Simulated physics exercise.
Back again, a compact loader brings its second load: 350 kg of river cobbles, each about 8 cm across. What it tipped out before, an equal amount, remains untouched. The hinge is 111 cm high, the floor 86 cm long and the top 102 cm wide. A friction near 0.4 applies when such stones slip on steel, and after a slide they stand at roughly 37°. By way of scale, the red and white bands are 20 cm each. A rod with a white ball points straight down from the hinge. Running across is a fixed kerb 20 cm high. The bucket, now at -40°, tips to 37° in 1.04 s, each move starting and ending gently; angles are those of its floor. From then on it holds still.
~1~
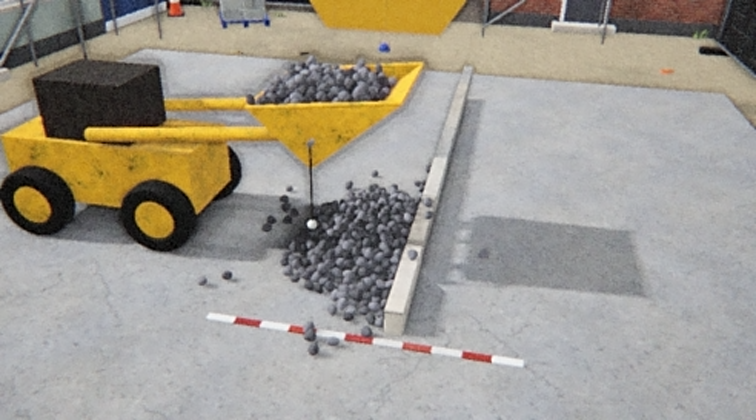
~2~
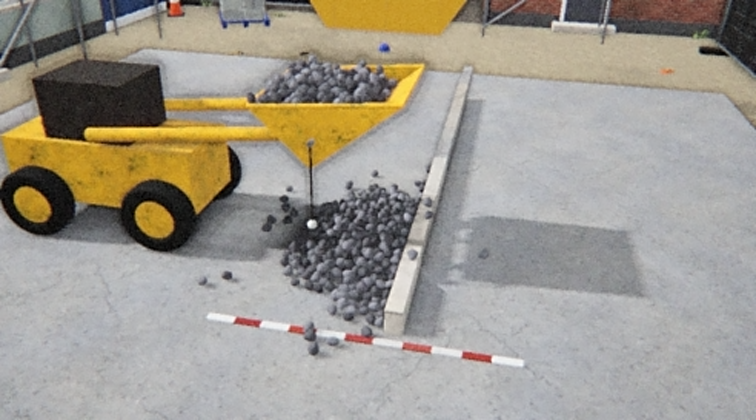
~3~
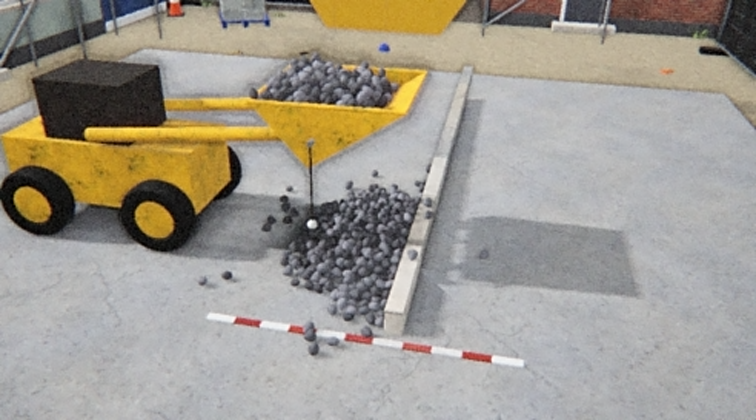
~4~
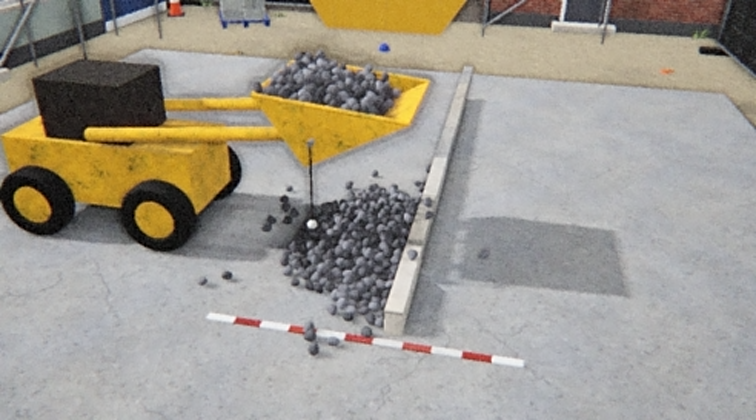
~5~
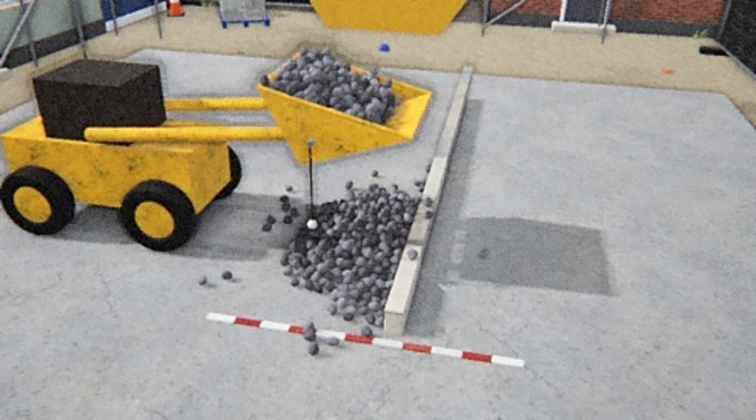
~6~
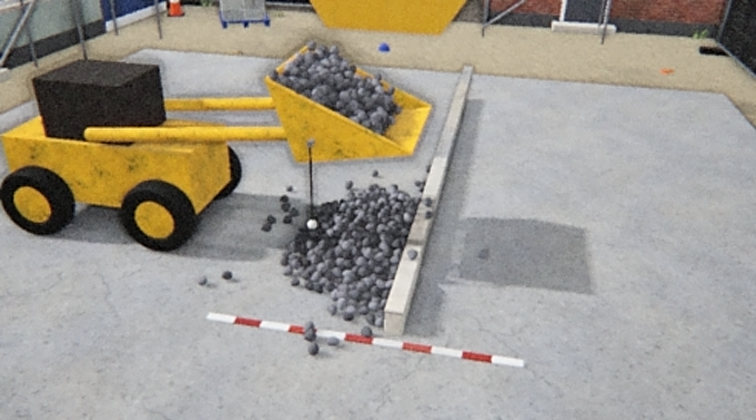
In the video, a yellow loader stands still with its raised bucket full of grey stones above a pile beside a low kerb, and the bucket gradually tilts forward, its right edge lowering while the stones stay inside.
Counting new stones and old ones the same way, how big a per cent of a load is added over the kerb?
79 per cent, roughly.
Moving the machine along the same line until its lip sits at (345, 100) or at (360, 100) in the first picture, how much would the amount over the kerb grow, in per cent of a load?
Case one about 15 %, case two about 30 %.
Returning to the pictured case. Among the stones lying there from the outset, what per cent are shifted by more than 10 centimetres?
Roughly 0 % of them.
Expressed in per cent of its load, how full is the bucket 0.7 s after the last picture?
It still holds about 60 per cent.
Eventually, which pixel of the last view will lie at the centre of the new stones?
Near (461, 248).
Then, 0.3 s after the last picture the floor is at 25°; in per cent of one load, 99 in the bucket, 101 on this side of the kerb; the foremost stones are at (422, 225).
Then, 0.7 s after the last picture the floor is at 37°; in per cent of one load, 61 in the bucket, 131 on this side of the kerb, 9 over the kerb; the foremost stones are at (456, 251).
Then, 1.0 s after the last picture the floor is at 37°; in per cent of one load, 15 in the bucket, 136 on this side of the kerb, 50 over the kerb; the foremost stones are at (521, 271).
Then, 3.6 s after the last picture the floor is at 37°; in per cent of one load, 0 in the bucket, 121 on this side of the kerb, 79 over the kerb; the foremost stones are at (649, 255). Net gain over the kerb, 79.
